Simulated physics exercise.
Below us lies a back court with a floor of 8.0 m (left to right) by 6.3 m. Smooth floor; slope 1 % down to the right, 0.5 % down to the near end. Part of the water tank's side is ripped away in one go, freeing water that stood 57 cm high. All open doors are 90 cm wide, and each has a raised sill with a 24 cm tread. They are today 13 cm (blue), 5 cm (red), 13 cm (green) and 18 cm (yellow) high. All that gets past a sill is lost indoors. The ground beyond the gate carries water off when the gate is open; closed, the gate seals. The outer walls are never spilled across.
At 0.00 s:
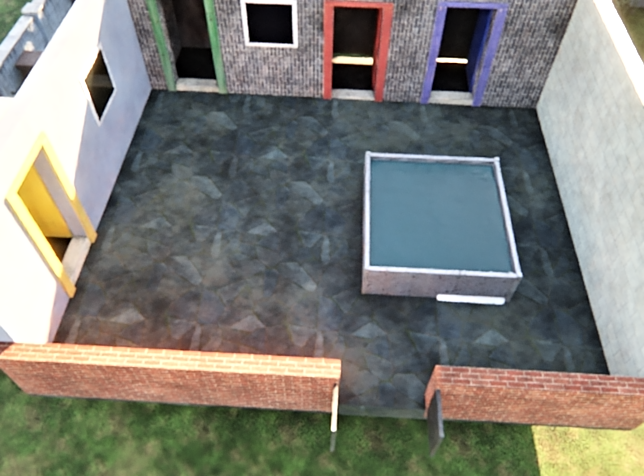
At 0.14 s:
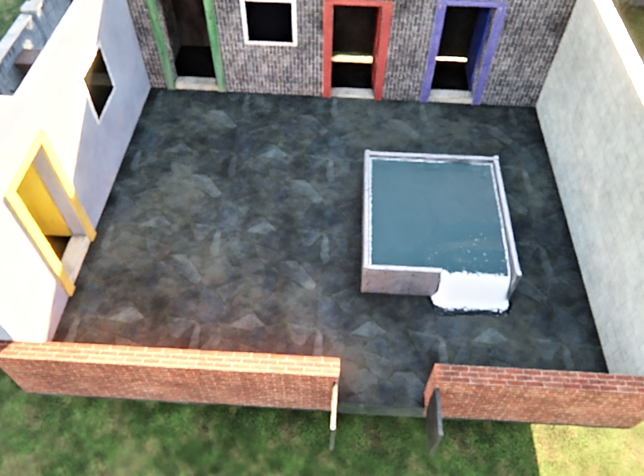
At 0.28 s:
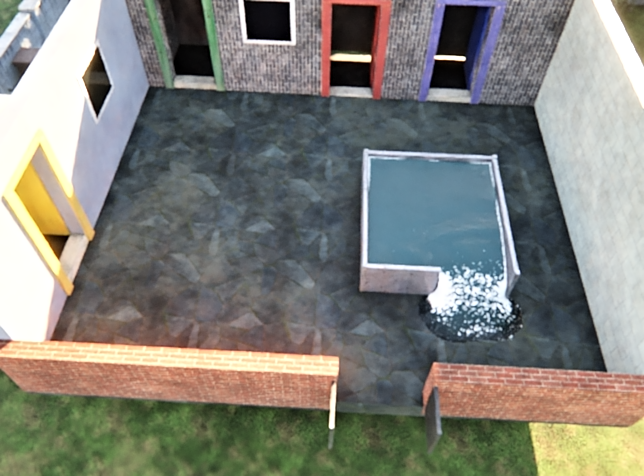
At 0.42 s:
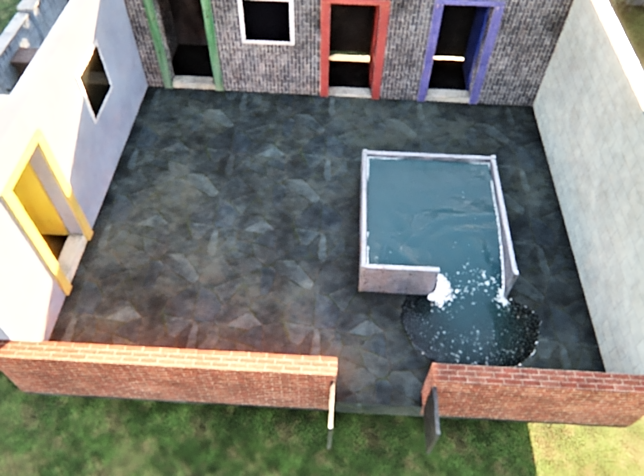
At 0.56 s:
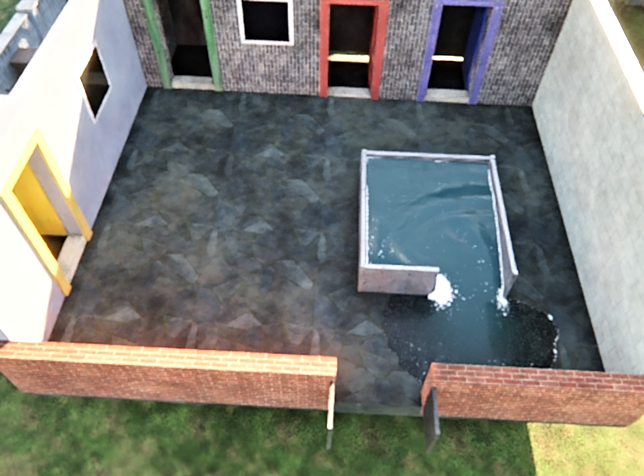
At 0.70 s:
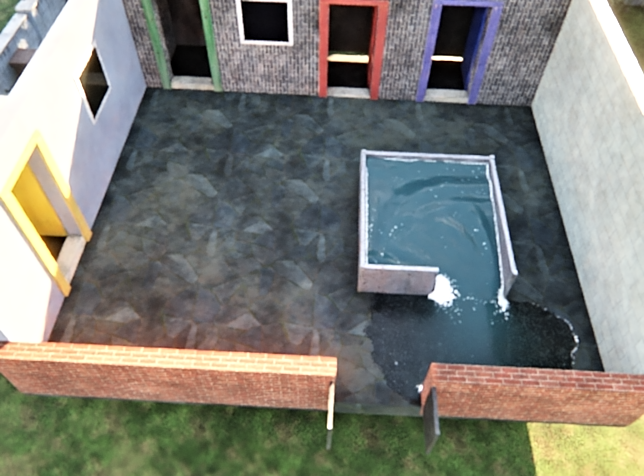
A water tank's front side breaks open at the right, and water spreads across the courtyard floor.
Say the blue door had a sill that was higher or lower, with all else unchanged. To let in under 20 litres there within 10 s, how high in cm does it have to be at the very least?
At least roughly 7 cm.
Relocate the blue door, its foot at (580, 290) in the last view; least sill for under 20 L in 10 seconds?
Minimum: Close to 8.5 cm.
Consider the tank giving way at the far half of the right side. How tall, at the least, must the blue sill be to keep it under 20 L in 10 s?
In that case you'd want it roughly 9.0 cm high.
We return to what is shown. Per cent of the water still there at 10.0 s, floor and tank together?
Roughly 90 percent of the water remains.
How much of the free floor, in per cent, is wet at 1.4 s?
Around 10 per cent of the floor.
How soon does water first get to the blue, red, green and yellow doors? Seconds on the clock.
Times: Blue 4.0 s, red 5.5 s, green 10.0 s, yellow 4.5 s.
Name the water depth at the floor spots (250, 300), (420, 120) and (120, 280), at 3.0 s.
About 3, 0 and 0 cm respectively.
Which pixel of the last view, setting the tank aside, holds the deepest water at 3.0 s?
Near pixel (609, 401).
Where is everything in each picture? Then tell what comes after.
The water tank at (436, 213) is whole and still, 57 cm deep; the blue door at (460, 62) is dry, in the first picture.
The gap is at (472, 287), the front 0.3 m out at (439, 309); the back of the water tank holds 57 cm, in the second picture.
The gap is at (470, 287), the front 0.8 m out at (457, 337); the back of the water tank holds 57 cm, in the third picture.
The front is at a hidden place, 1.2 m from the gap at (469, 288); 1.8 m2 of floor is wet, 57 cm left at the back, in the fourth picture.
The gap is at (468, 287), the front 1.6 m out at a hidden place; the back of the water tank holds 57 cm, in the fifth picture.
Water pours out at (468, 287) and has run 1.7 m, to a hidden place; about 6 cm deep outside, 56 cm at the back; the blue door at (455, 60), 4.7 m from the gap, is still 4.8 m from the nearest water, in the sixth picture.
After 1.4 s water covers 10 % of the floor, deepest (52 cm) near (609, 401); it has not reached the blue door.
After 3.0 s water covers 30 % of the floor, deepest (36 cm) near (609, 401); it has not reached the blue door.
After 10.0 s water covers 95 % of the floor, deepest (14 cm) near (609, 401); 8 cm at the blue door, 0 litres in over its 13 cm sill.
At the blue door as built, the water arrived by 4.2 s and peaked near 10 cm at 5.0 s.
With a sill of 6.5 cm, 27 litres would have come in within the 10 s; with 9 cm, 6 litres. So under 20 litres takes about 7 cm.
